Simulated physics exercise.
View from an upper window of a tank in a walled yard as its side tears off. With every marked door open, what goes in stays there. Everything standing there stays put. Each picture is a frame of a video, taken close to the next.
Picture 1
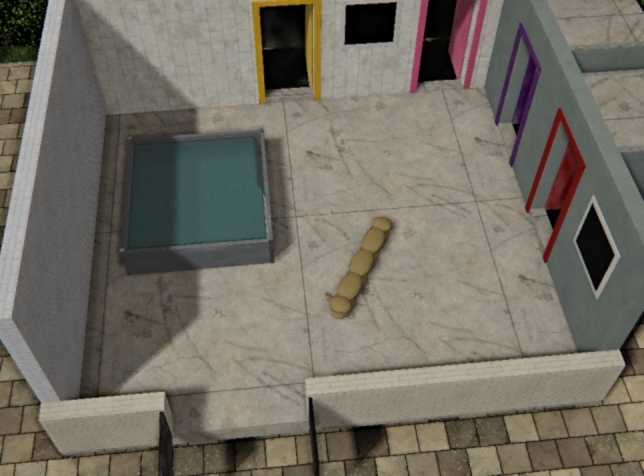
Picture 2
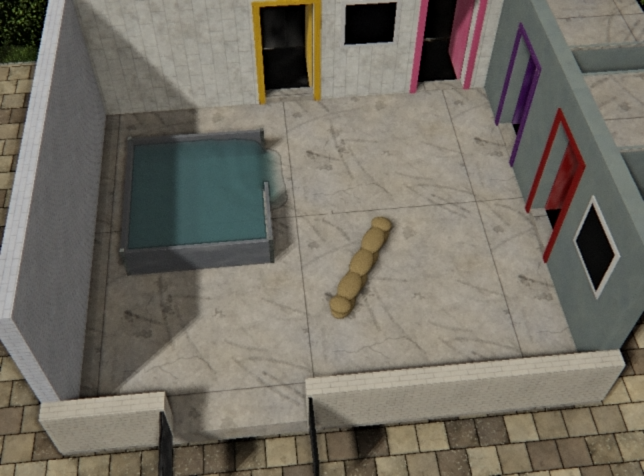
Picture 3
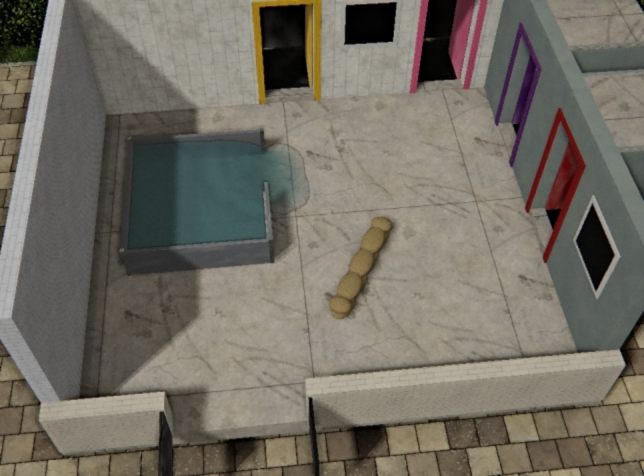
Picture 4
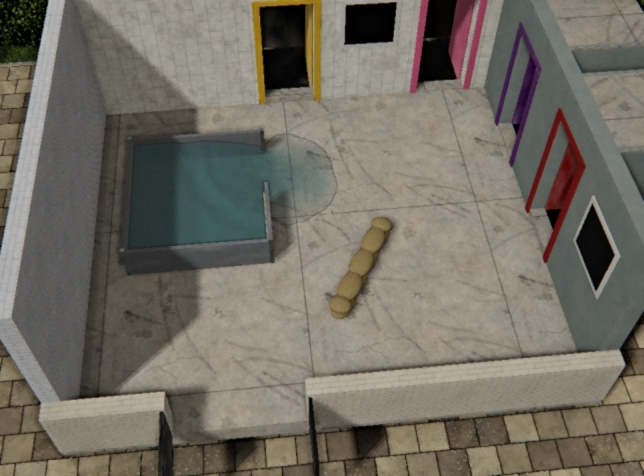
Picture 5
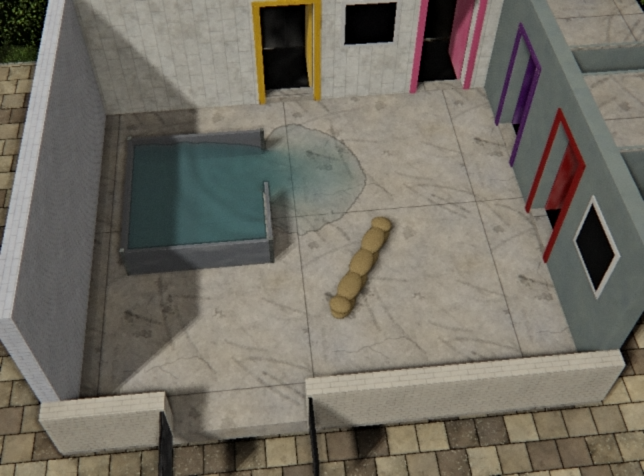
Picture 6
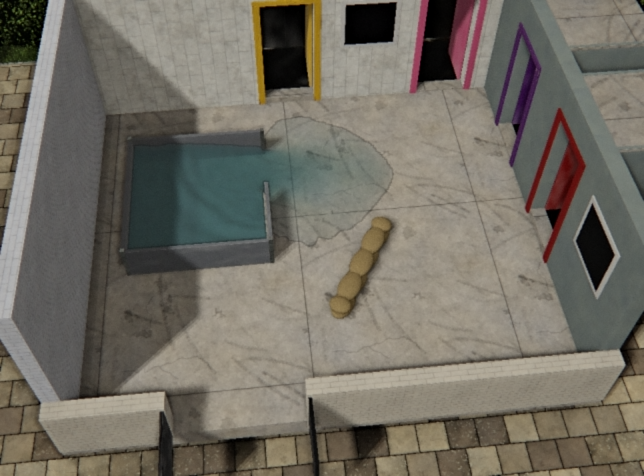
Teal water pours from a gap in the right side of a dark-walled tank at the left of a pale, marbled yard, viewed from high above. A row of tan sacks lies slantwise near the middle, with yellow and pink doorways behind and purple and red ones at right. The water, still at first, spreads rightward in a thin, widening rounded sheet, while the sacks and camera stay motionless.
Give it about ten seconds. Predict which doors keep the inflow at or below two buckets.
The yellow door lets in little enough there; the red door lets in little enough there; the pink door lets too much in there; the purple door lets too much in there.
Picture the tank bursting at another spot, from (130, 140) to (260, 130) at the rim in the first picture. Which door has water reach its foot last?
The answer is the door marked red.
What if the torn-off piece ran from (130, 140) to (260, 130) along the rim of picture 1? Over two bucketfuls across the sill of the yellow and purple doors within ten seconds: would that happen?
The yellow ends up above, while the purple ends up above.
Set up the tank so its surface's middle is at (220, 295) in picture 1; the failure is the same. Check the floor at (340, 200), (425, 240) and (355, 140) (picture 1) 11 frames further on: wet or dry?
Going through the three spots in turn: Gets wet, gets wet, gets wet.
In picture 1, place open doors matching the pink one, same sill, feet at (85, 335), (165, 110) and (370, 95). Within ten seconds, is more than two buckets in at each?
The three doors, in turn: Is short of it, is short of it, is beyond it.
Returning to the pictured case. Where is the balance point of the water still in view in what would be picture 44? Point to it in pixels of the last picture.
I'd point to (339, 204).
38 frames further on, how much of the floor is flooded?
Estimate: Some 55 in a hundred.
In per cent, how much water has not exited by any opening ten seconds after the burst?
Close to 88 in a hundred.
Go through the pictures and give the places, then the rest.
The first frame shows still water in the water tank at (197, 190).
In the second frame, water pours out at (263, 173) and has run to (277, 205).
In the third frame, the front is at (299, 203), out from the gap at (263, 174).
In the fourth frame, water pours out at (263, 174) and has run to (332, 187).
In the fifth frame, water pours out at (263, 174) and has run to (360, 179).
In the sixth frame, the front is at (387, 174), out from the gap at (263, 174).
A moment on, water covers 25 % of the floor; the yellow door wet at the sill, nothing in, the red door not reached, the pink door not reached, the purple door not reached.
Next, water covers 35 % of the floor; the yellow door wet at the sill, nothing in, the red door not reached, the pink door wet at the sill, nothing in, the purple door under two buckets in.
Then, water covers 40 % of the floor; the yellow door wet at the sill, nothing in, the red door wet at the sill, nothing in, the pink door under two buckets in, the purple door over two buckets in.
Later, water covers 55 % of the floor; the yellow door wet at the sill, nothing in, the red door under two buckets in, the pink door far over two buckets in, the purple door far over two buckets in.
In the end, water covers 85 % of the floor; the yellow door wet at the sill, nothing in, the red door under two buckets in, the pink door far over two buckets in, the purple door far over two buckets in.
